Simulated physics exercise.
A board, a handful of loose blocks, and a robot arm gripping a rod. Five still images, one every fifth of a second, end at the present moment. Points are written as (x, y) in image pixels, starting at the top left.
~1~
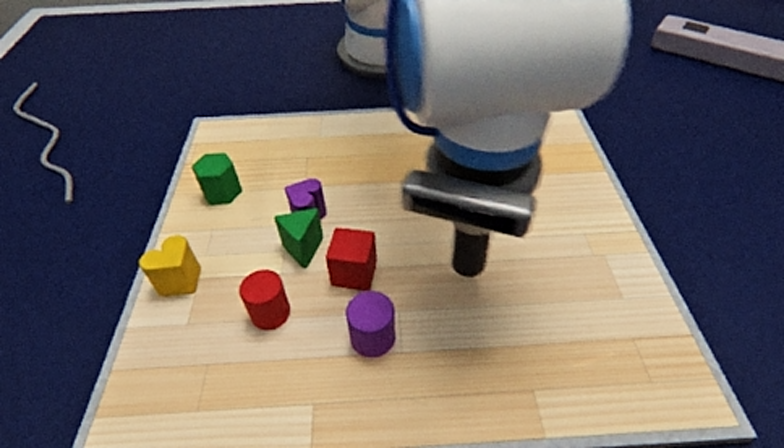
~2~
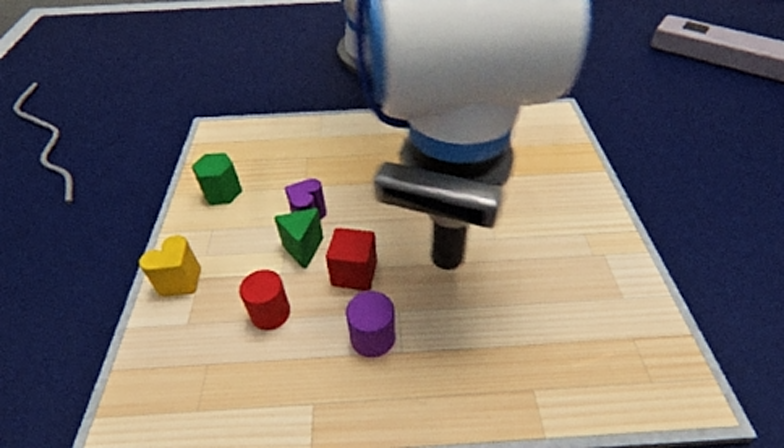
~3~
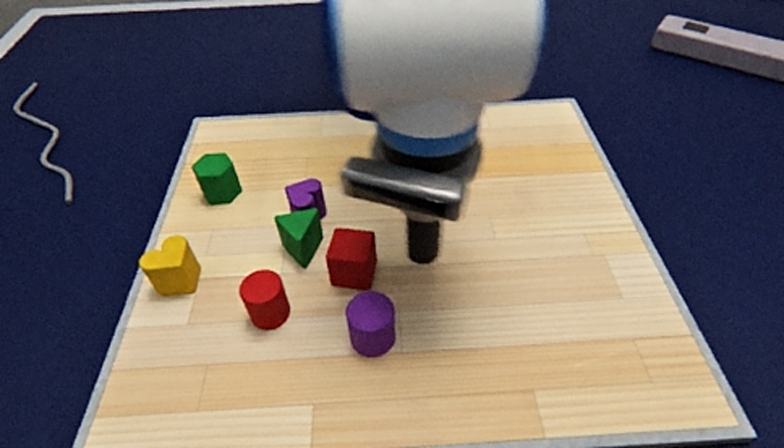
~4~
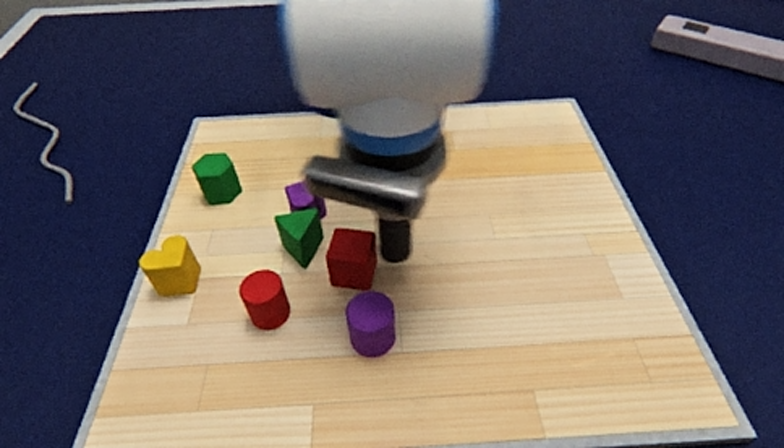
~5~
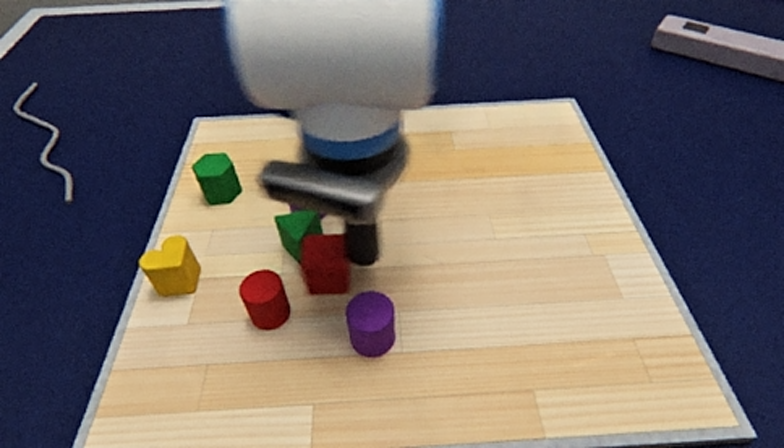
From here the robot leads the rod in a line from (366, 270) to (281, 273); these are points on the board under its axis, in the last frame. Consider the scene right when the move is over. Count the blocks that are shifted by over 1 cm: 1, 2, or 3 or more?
It displaces three or more.
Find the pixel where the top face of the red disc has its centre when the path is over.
Its top middle is near (229, 311).
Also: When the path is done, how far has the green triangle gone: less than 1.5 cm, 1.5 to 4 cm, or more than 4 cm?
Answer: 1.5 to 4 cm.
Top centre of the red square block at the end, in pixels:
Around (242, 273).
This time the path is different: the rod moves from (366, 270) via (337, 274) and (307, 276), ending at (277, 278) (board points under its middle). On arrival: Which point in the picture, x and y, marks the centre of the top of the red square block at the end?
So, by the moment the path ends, you'll find the top centre of the red square block at (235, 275).
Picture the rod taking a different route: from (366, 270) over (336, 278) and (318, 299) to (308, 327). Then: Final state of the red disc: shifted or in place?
Once the path ends, it is somewhere new.
The first path, step by step. Halfway along, rod (320, 255); red disc (249, 294); green triangle (291, 223), turned 30° clockwise; red square block (281, 260), turned 35° anticlockwise.
At the end, rod (276, 257); red disc (229, 311); green triangle (278, 221), turned 80° clockwise; purple heart in place; red square block (242, 273), turned 75° anticlockwise.
